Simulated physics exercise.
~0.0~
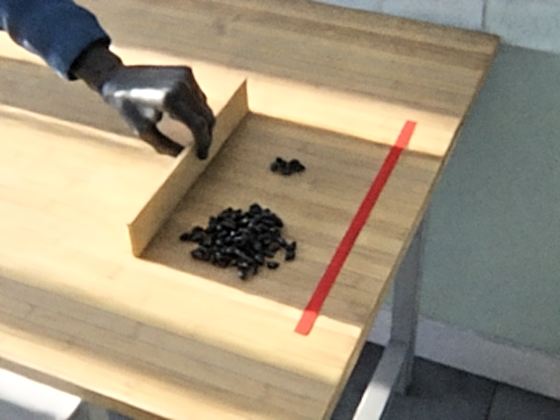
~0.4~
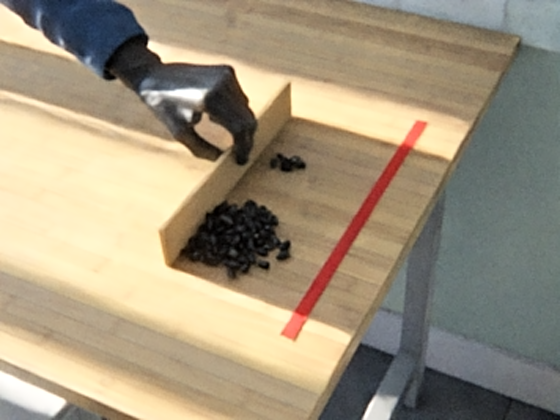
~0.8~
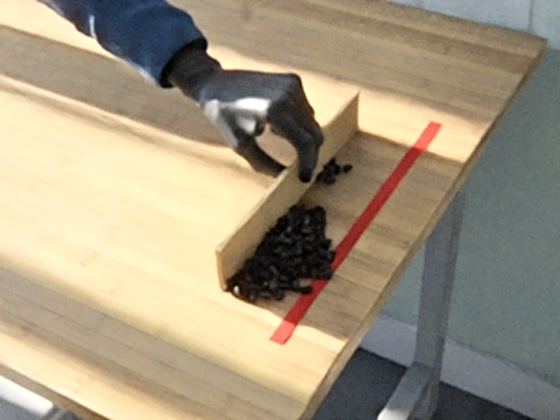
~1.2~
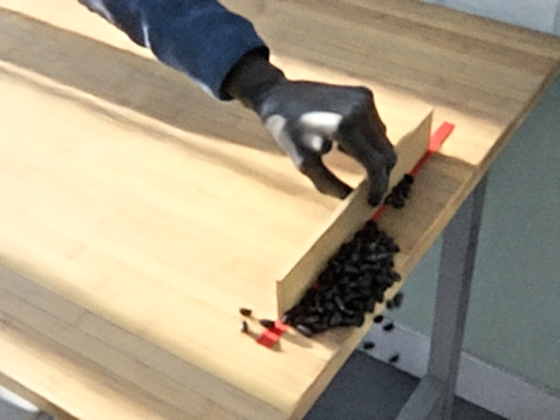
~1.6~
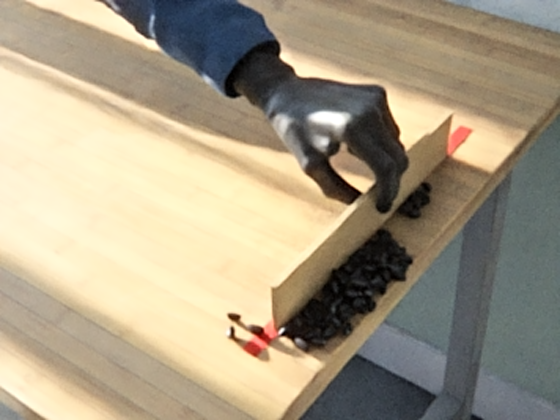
On a light wooden table, a dark-gloved hand in a blue sleeve holds an upright piece of card behind two piles of small black things, one large and near, the other small and farther back. The hand pushes the card right toward a strip of red tape. The card gathers up the near pile, then both piles slide ahead of it toward the table's edge. As the card reaches the tape, some pieces of the near pile drop over the edge and a few slip around its near end. The card stops at the tape, with the small pile still on the table.
